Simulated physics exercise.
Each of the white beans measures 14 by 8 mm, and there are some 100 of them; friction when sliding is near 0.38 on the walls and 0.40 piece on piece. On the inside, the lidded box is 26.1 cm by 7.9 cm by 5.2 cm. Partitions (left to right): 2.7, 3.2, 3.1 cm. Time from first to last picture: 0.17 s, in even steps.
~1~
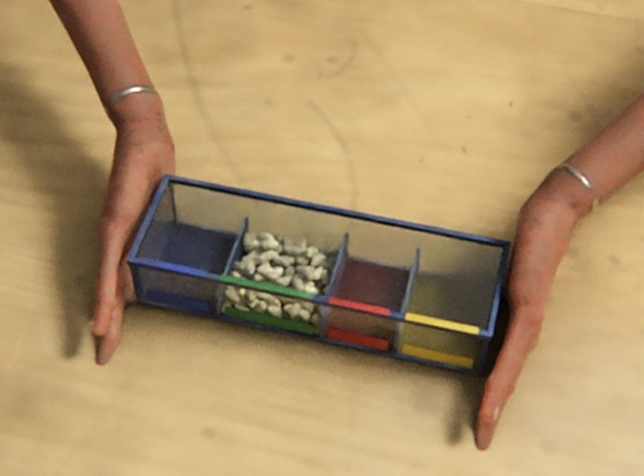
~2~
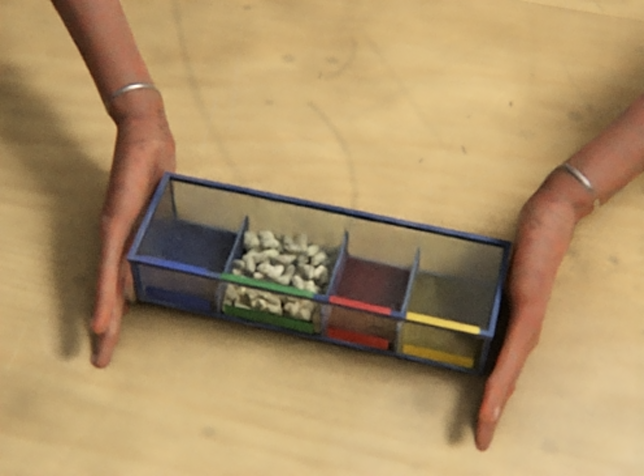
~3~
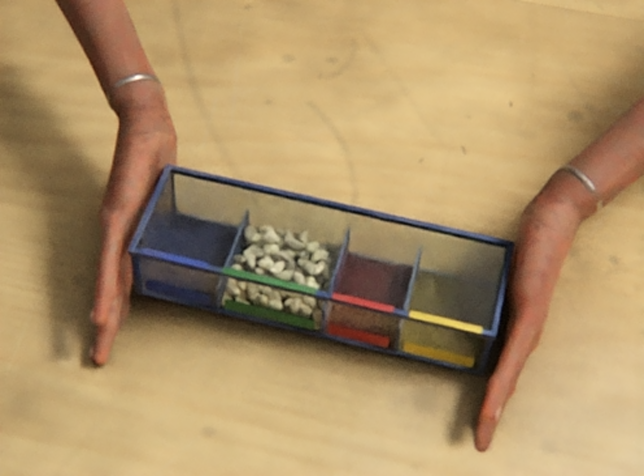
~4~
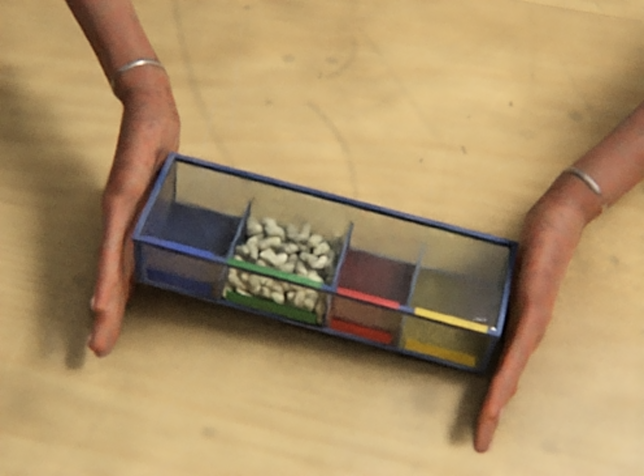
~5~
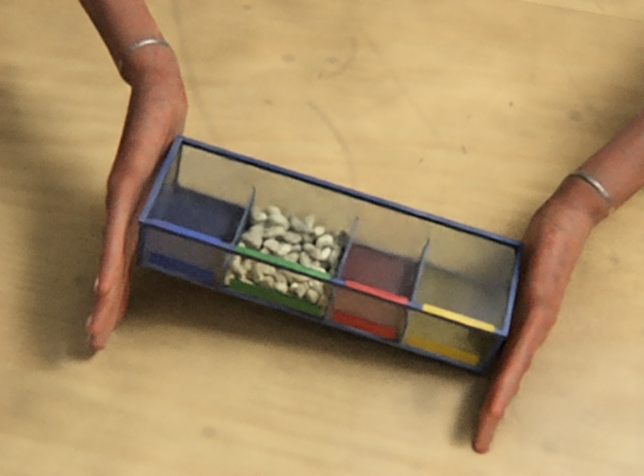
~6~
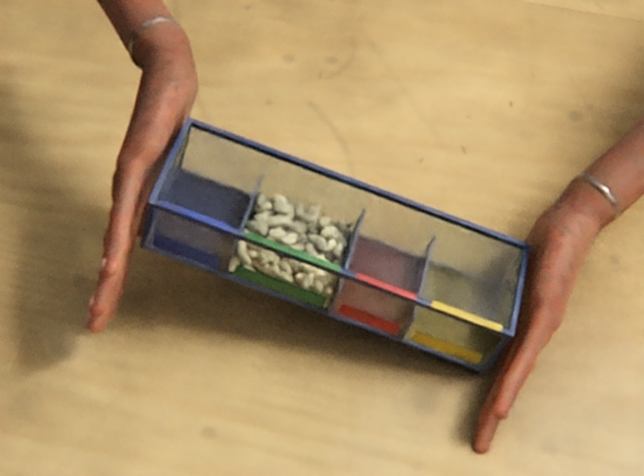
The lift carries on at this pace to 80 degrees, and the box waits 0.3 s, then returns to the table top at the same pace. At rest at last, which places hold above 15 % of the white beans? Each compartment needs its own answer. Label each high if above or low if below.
Red: Low; blue: Low; green: High; yellow: High.
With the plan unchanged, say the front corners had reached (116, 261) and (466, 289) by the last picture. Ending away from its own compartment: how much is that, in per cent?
It comes to around 60 per cent in that case.
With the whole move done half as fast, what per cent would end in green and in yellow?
Result: Green = 60 %; yellow = 35 %.
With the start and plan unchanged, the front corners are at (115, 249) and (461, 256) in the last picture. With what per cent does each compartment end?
Red 0, blue 45, green 55, yellow 0.
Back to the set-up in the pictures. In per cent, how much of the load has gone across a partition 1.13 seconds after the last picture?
Roughly 55 percent of it.
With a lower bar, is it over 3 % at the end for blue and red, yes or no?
For blue, it does not; for red, it does.
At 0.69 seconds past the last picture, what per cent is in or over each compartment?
Red 15 %, blue 0 %, green 55 %, yellow 30 %.
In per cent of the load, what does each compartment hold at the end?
Red: 10 %, blue: 0 %, green: 45 %, yellow: 45 %.
Then, 0.69 s after the last picture, tilt 80 degrees; red 15 %, green 55 %, yellow 30 %.
Then, 1.13 s after the last picture, tilt 45 degrees; red 10 %, green 45 %, yellow 45 %.
Then, 1.67 s after the last picture, tilt 0 degrees; red 10 %, green 45 %, yellow 45 %.
In the end, red 10 %, blue 0 %, green 45 %, yellow 45 %.
